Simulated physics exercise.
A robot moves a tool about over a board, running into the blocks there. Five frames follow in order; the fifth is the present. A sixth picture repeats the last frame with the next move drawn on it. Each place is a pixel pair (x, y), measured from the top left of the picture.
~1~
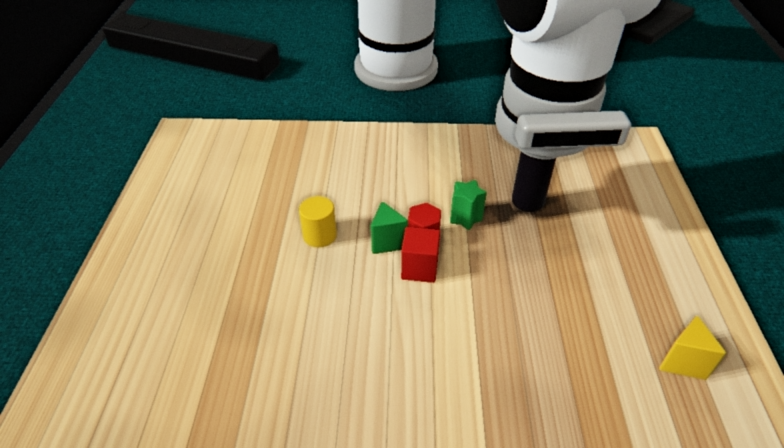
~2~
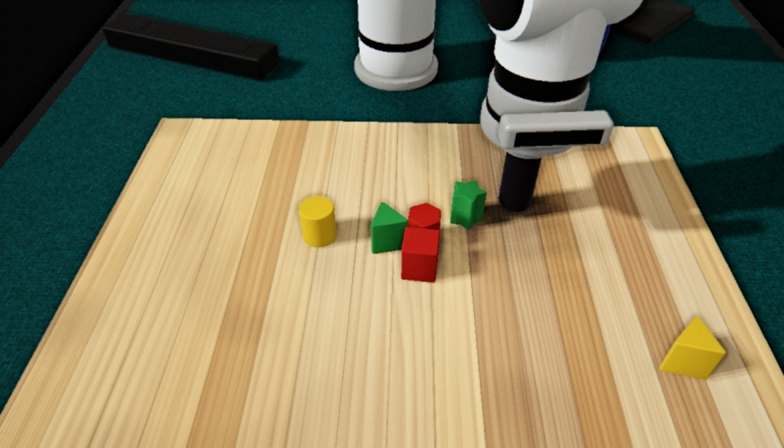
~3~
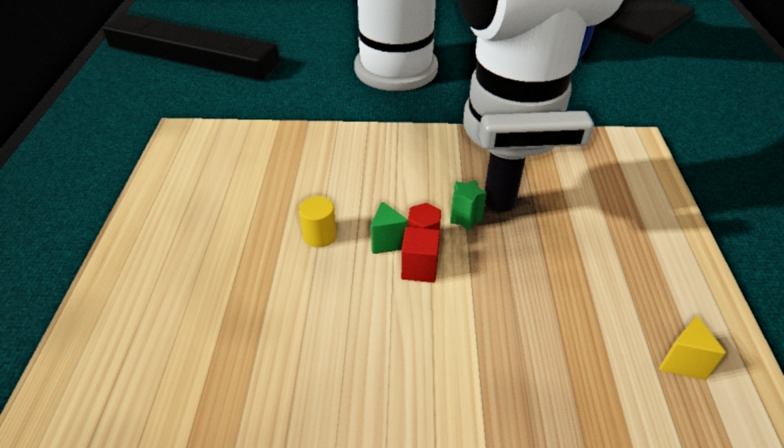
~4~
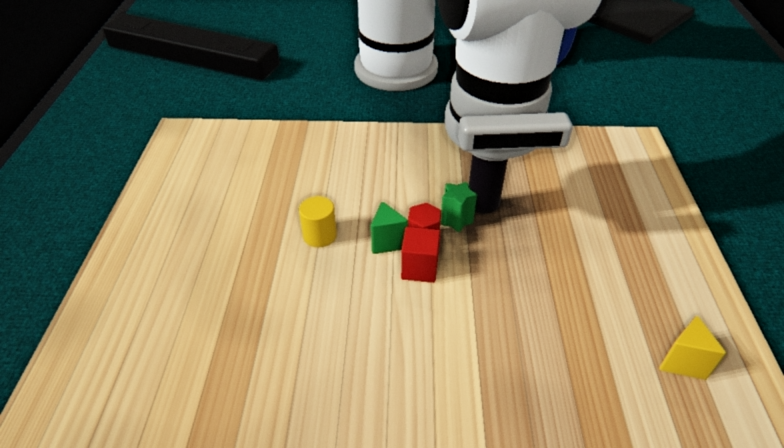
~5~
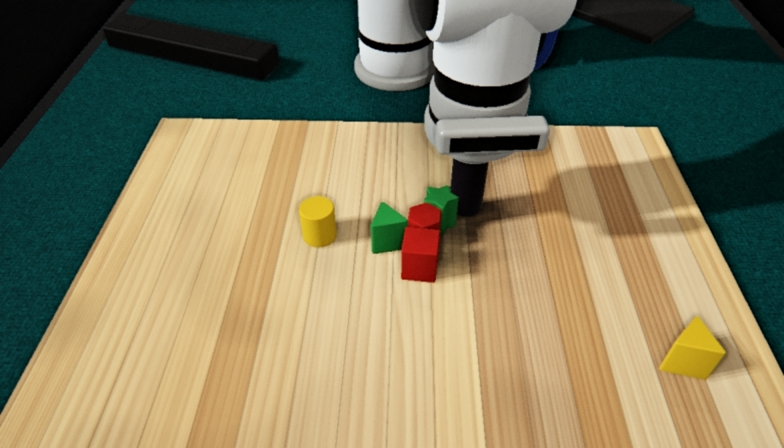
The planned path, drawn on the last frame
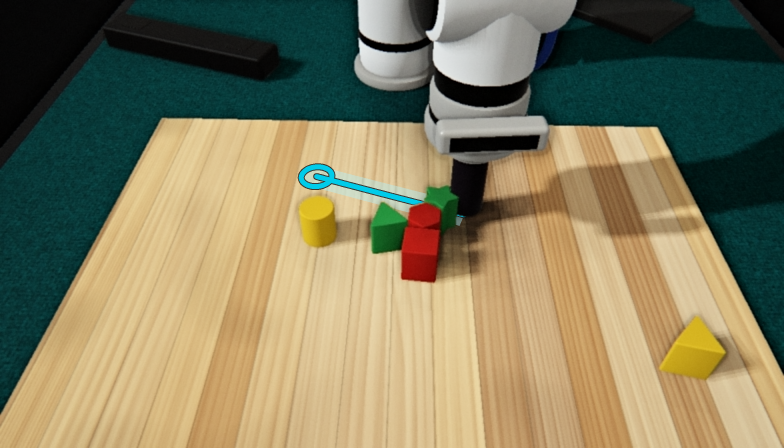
A white robot arm holding a dark upright tool slides left across a striped wooden board on a green surface, seen from a fixed, raised view. A yellow cylinder sits left of a green triangular block, a red hexagonal block and a red cube, with a green star-shaped block beside them and a yellow block at lower right. The tool nears the star, then pushes it left against the cluster, while the others stay still.
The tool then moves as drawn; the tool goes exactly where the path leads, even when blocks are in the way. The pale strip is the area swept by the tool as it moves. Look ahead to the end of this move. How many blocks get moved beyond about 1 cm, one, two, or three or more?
Looking at the path, I think only one of the blocks ends up more than 1 cm away.
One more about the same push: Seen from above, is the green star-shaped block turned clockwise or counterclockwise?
It ends up turned anticlockwise.
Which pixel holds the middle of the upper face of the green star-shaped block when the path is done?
By then it is at (408, 195).
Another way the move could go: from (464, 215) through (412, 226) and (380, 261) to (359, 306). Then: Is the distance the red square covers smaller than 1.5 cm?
No, that is not how it ends up.
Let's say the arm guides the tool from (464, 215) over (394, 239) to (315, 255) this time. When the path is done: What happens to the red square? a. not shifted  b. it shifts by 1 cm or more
b
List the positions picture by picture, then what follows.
In the first picture, tip of the tool (528, 202), middles of tops, green triangular piece (387, 215), red hexagonal block (425, 214), green star-shaped block (469, 189).
In the second picture, tool (514, 202), nothing pushed.
In the third picture, tool (499, 202), nothing pushed.
In the fourth picture, tool (483, 204), green star-shaped block (459, 191).
In the fifth picture, tool (465, 207), green triangular piece (387, 215), red hexagonal block (425, 214), green star-shaped block (441, 195).
The line goes from (464, 215) to (317, 177).
What follows on the original path. One third of the way, tool (411, 193); red hexagonal block (419, 215), turned 20° anticlockwise; green star-shaped block (408, 195), turned 50° anticlockwise.
Two thirds of the way, tool (362, 181); red hexagonal block (419, 215), turned 20° anticlockwise; green star-shaped block (408, 195), turned 50° anticlockwise.
At the end, tool (316, 169); green triangular piece unmoved; red hexagonal block (419, 215), turned 20° anticlockwise; green star-shaped block (408, 195), turned 50° anticlockwise.
